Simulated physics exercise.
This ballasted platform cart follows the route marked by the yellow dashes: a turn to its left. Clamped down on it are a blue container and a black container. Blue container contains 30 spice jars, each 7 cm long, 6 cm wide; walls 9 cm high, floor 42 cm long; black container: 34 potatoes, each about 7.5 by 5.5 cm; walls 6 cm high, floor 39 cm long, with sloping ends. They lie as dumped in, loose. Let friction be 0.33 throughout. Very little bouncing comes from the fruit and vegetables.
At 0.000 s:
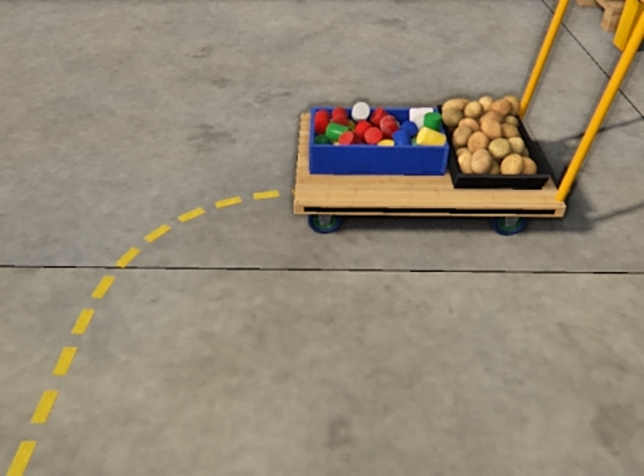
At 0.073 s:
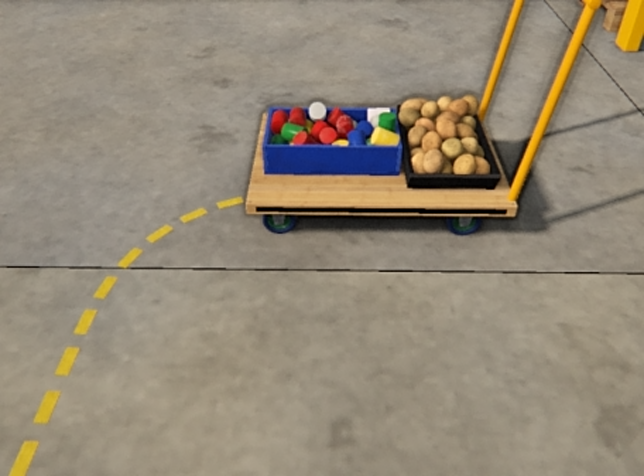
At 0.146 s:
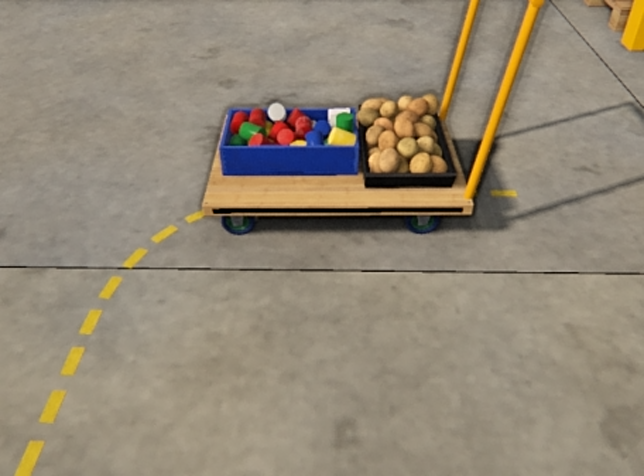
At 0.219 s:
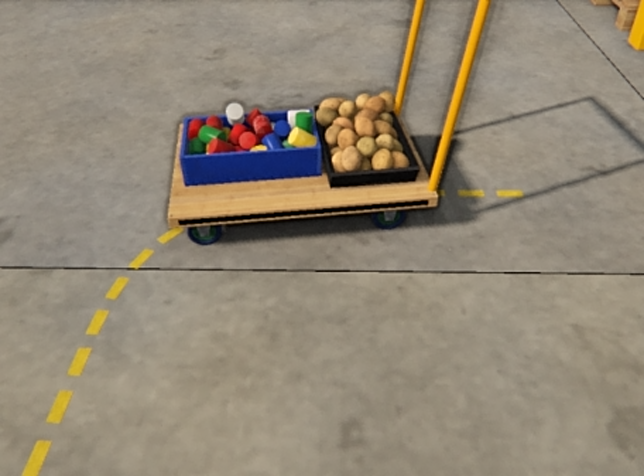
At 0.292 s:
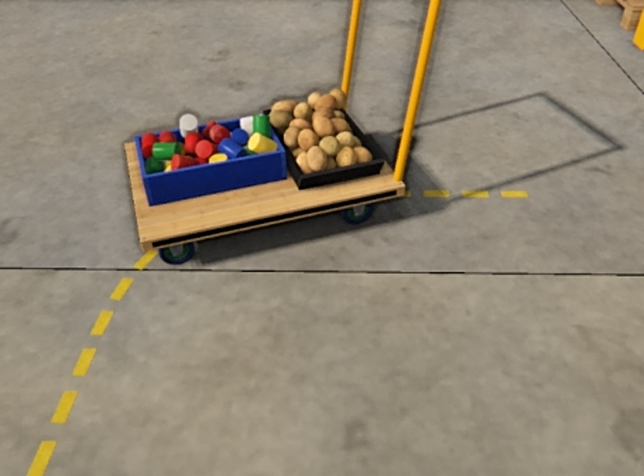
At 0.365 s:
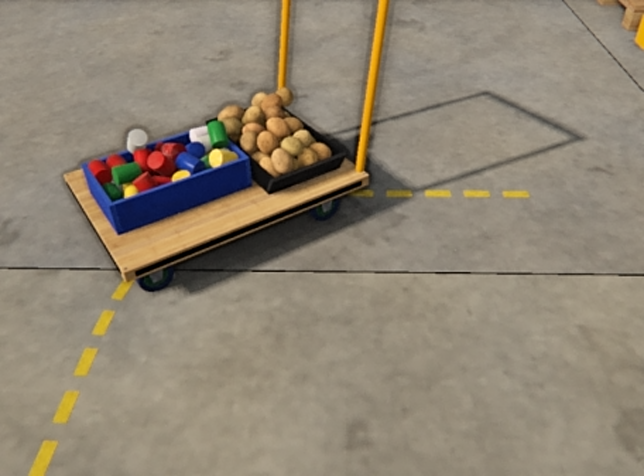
Flatbed cart carrying potatoes and small colourful items in two bins rolling left, then turning toward the viewer along a dashed yellow curve.
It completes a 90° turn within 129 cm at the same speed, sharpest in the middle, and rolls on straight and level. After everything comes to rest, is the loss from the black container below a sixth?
The spill is going to be bigger than a sixth.
After 0.41 s, 0 of 30 out of the blue container and 1 of 34 out of the black container.
After 0.53 s, 1 of 30 out of the blue container and 3 of 34 out of the black container.
After 0.71 s, 2 of 30 out of the blue container and 10 of 34 out of the black container.
When it is over (at 1.16 s), 2 of 30 out of the blue container and 12 of 34 out of the black container. Asked share, 12 of 34, 35 per cent.
